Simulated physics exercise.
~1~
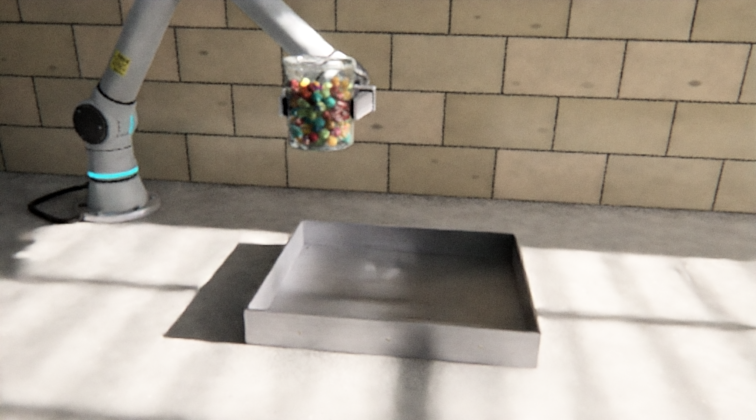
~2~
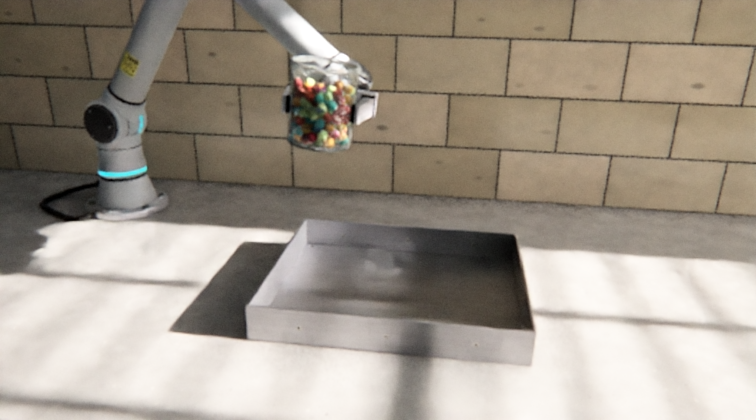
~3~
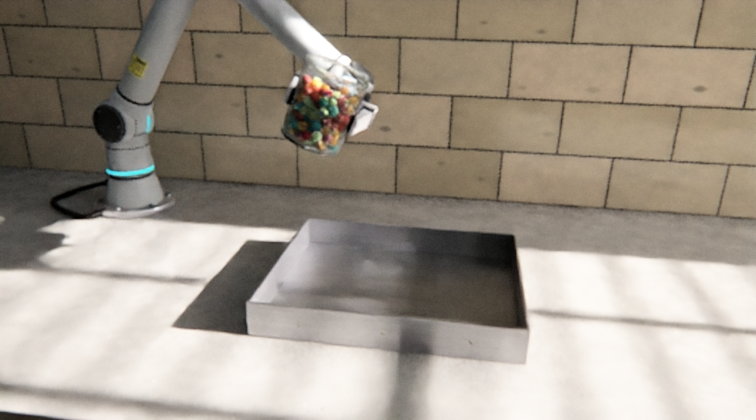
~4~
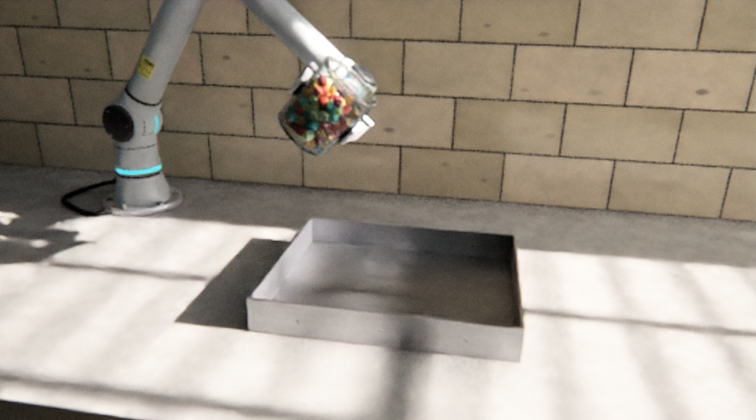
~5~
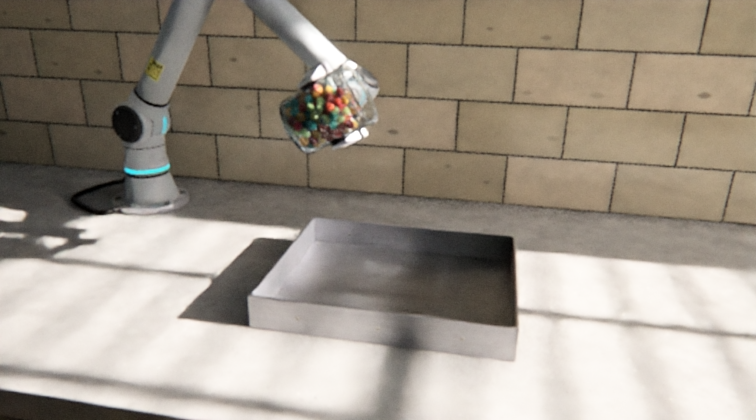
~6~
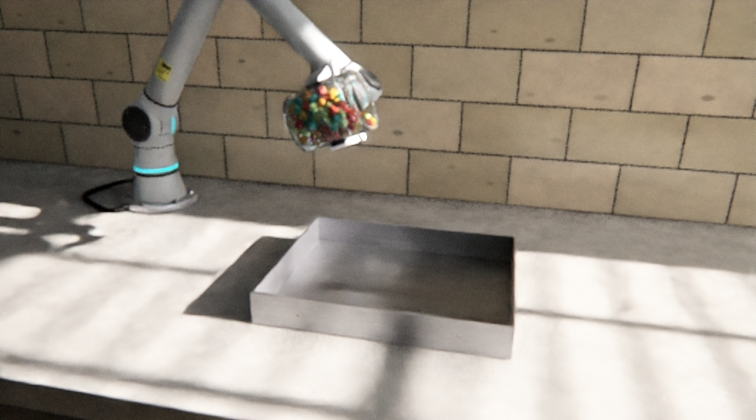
A grey robot arm held a clear cup of colourful round sweets above a shallow grey tray on the table, and steadily tilted it well over to one side, the sweets still inside.
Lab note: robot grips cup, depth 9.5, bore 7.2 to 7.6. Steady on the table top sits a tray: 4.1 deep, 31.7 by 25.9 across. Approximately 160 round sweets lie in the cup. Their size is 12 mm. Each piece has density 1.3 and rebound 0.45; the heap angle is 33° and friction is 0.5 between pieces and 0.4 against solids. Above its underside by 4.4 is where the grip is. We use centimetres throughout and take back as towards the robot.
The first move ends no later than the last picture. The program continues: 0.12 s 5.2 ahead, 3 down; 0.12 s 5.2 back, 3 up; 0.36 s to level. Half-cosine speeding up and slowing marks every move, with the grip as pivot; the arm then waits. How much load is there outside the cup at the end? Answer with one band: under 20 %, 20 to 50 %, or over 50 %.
Under 20 %.
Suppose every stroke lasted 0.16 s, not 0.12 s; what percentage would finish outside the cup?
In that case some 5 per cent.
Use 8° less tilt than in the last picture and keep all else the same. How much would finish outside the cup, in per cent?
Estimate: Around 5 per cent.
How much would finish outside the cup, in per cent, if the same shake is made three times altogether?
Result: Approximately 30 per cent.
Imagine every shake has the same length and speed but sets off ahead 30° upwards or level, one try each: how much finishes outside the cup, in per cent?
Try one gives about 65 in a hundred, try two about 35 in a hundred.
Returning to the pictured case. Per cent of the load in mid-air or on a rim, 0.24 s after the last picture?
8 %.
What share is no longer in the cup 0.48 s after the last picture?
Around 10 percent at that moment.
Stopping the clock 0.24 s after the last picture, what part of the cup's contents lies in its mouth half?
Around 40 per cent of it.
Then, 0.24 s later, tilted 66° forward, highest piece 28 above the table; 148 in the cup, 12 in flight or on a rim.
Then, 0.48 s later, tilted 17° forward, highest piece 29 above the table; 141 in the cup, 17 in the tray, 2 in flight or on a rim.
Then, 0.80 s later, level, highest piece 29 above the table; 141 in the cup, 19 in the tray.
Then, 1.85 s later, level, highest piece 29 above the table; 141 in the cup, 19 in the tray.
At rest, 141 in the cup, 19 in the tray. That is 12 % outside the cup.
